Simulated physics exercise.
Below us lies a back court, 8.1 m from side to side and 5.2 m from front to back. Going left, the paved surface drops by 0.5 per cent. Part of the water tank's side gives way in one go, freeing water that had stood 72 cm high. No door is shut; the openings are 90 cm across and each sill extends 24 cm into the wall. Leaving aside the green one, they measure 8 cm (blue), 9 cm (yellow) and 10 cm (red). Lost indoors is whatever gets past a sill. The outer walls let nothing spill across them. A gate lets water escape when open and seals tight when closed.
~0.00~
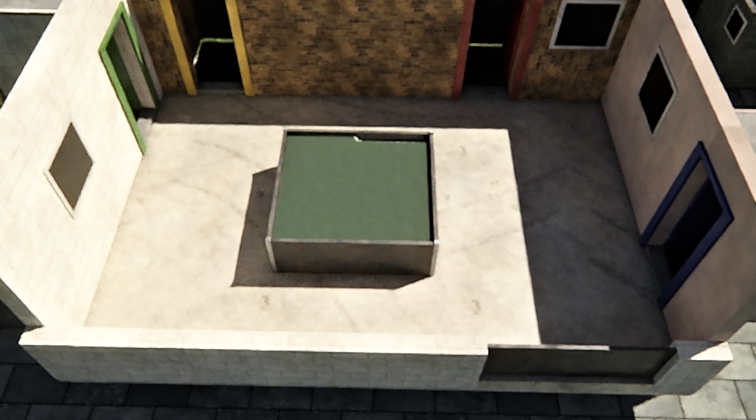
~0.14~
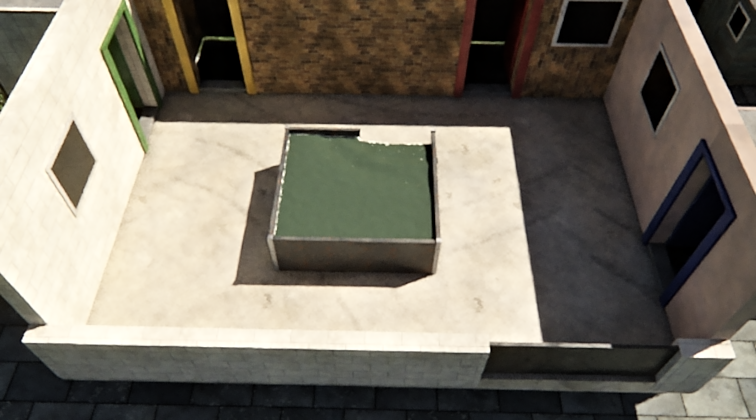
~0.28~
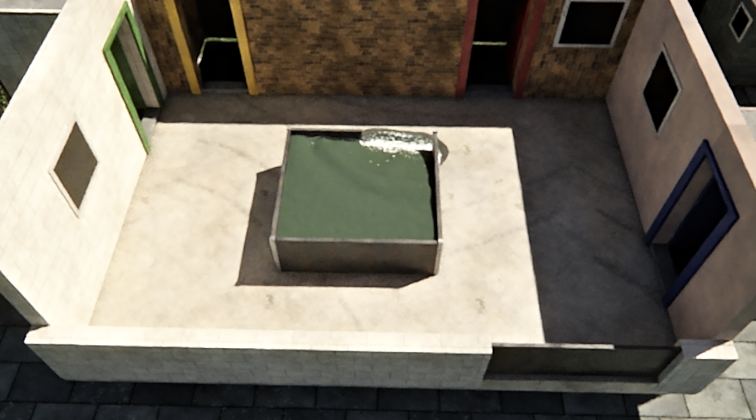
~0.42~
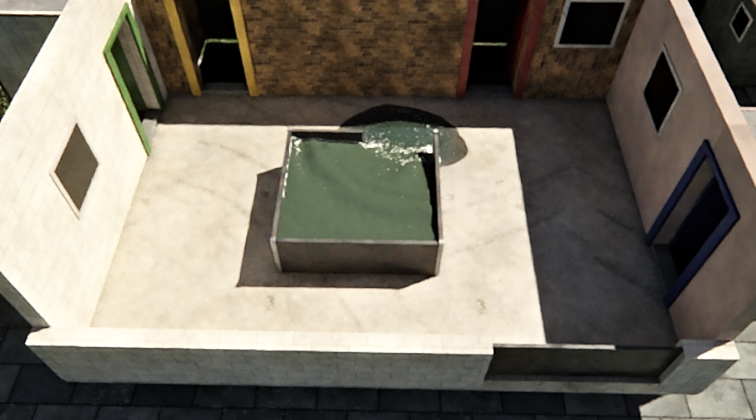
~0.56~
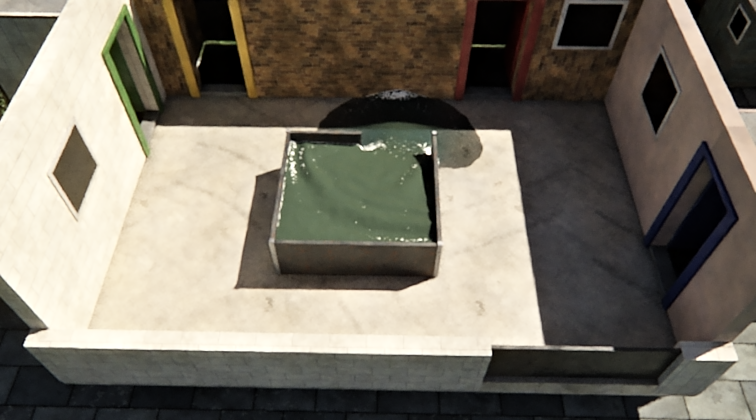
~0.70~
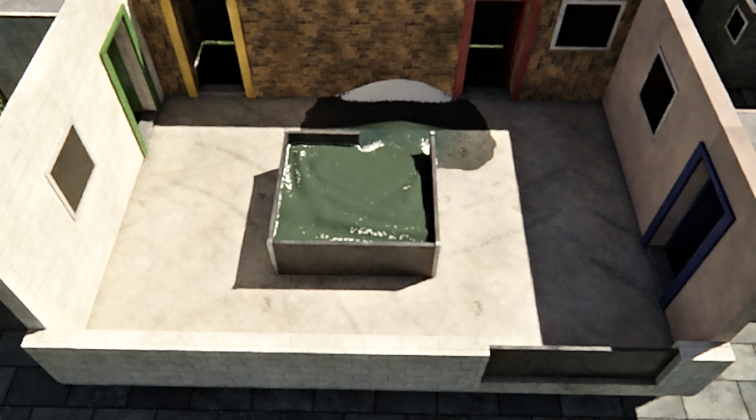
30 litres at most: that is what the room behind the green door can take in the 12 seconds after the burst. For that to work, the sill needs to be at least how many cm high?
At least about 16 cm high.
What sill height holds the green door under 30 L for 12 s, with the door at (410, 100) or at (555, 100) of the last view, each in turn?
Roughly 39 cm, then roughly 13.5 cm.
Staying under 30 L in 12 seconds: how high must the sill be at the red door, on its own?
The red door needs around 17 cm.
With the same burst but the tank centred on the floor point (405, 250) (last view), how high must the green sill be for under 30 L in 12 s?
Some 12.0 cm.
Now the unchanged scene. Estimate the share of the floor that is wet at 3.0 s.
About 45 per cent.
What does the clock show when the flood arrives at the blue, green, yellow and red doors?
Blue 3.2 seconds, green 2.2 seconds, yellow 1.5 seconds, red 0.8 seconds.
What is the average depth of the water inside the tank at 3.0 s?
Averaged depth comes out at about 34 cm.
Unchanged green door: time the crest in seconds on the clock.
Roughly 3.0 s.
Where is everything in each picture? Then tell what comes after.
The first picture shows still water, 72 cm deep, in the water tank at (356, 186); the green door at (133, 85) is dry.
In the second picture, the front is at a hidden place, 0.3 m from the gap on the far side; 0.3 m2 of floor is wet, 72 cm left at the back.
In the third picture, the front is at a hidden place, 0.8 m from the gap on the far side; 1.0 m2 of floor is wet, 72 cm left at the back.
In the fourth picture, water pours out on the far side and has run 1.4 m, to (381, 108); about 8 cm deep outside, 72 cm at the back.
In the fifth picture, the front is at (432, 100), 1.7 m from the gap on the far side; 3.7 m2 of floor is wet, 70 cm left at the back.
In the sixth picture, the gap is on the far side, the front 1.8 m out at (327, 98); the back of the water tank holds 62 cm; the green door at (135, 88), 4.3 m from the gap, is still 2.7 m from the nearest water.
After 1.4 s water covers 15 % of the floor, deepest (48 cm) near (398, 104); it has not reached the green door.
After 3.0 s water covers 45 % of the floor, deepest (33 cm) near (597, 113); 22 cm at the green door, 23 litres in over its 9 cm sill.
After 12.0 s water covers 95 % of the floor, deepest (16 cm) near (141, 167); 7 cm at the green door, 146 litres in over its 9 cm sill.
At the green door as built, the water arrived by 2.2 s and peaked near 22 cm at 3.0 s.
With a sill of 12.5 cm, 67 litres would have come in within the 12 s; with 19.5 cm, 6 litres. So under 30 litres takes about 16 cm.
